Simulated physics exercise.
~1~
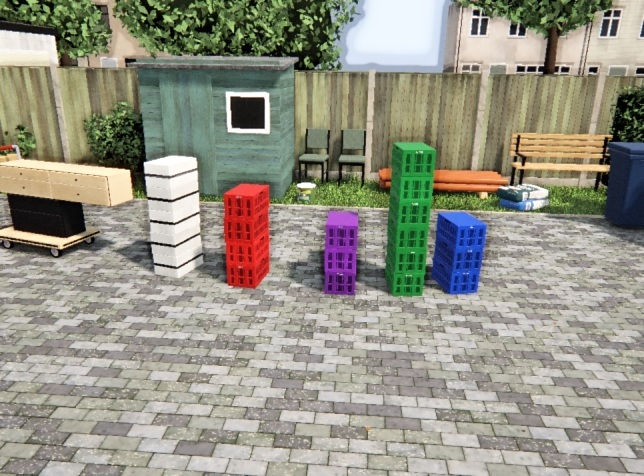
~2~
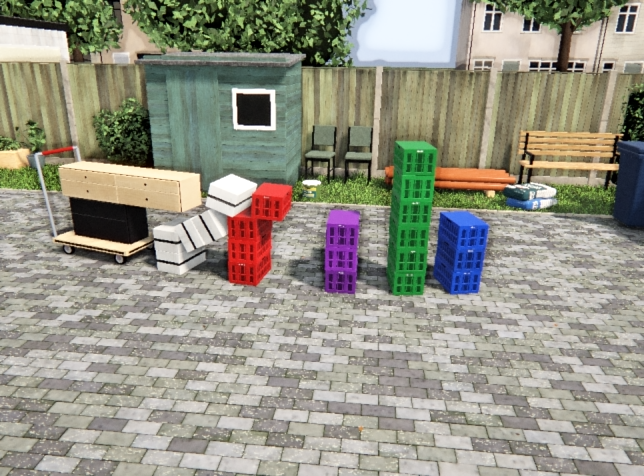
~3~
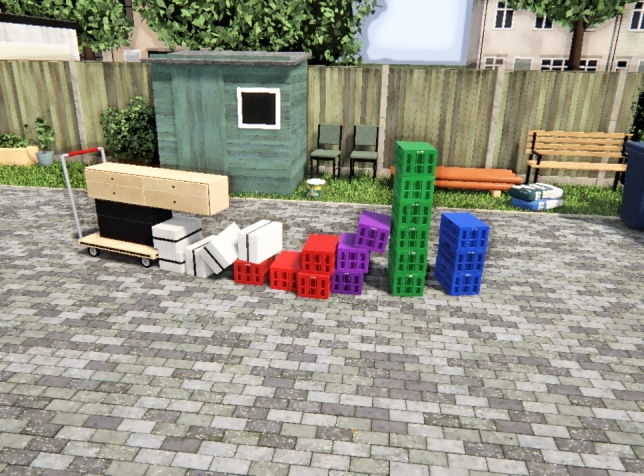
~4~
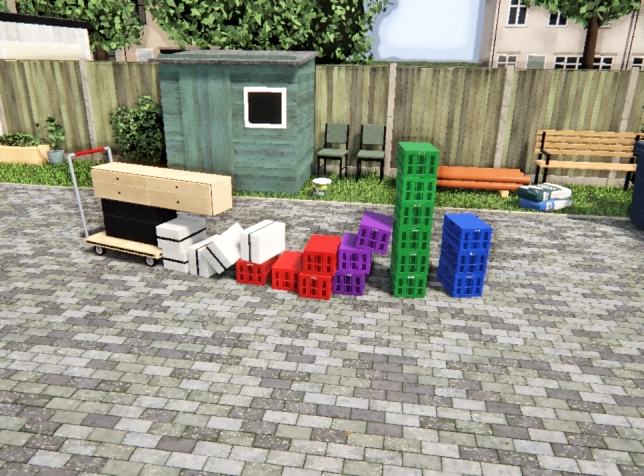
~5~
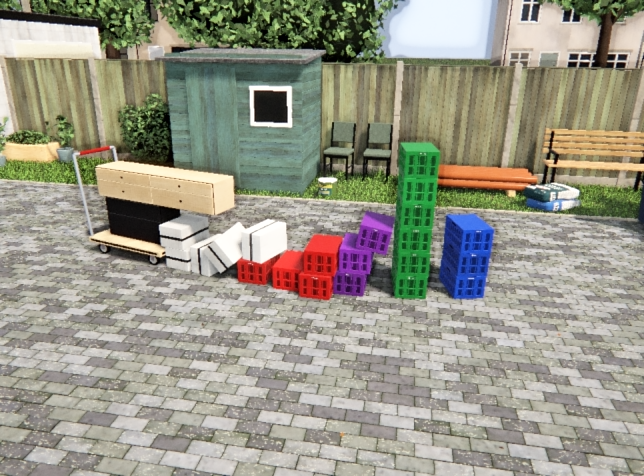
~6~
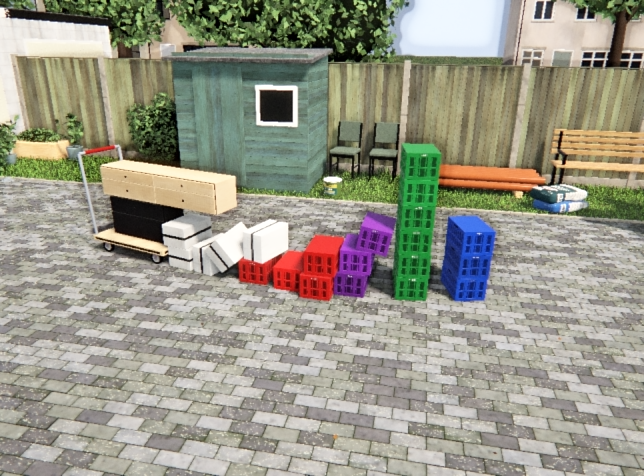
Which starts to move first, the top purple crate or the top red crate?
The top red crate moves first, pushed to the right as the white stack topples into it. The top purple crate only shifts afterwards, when the red stack has broken up against its stack.
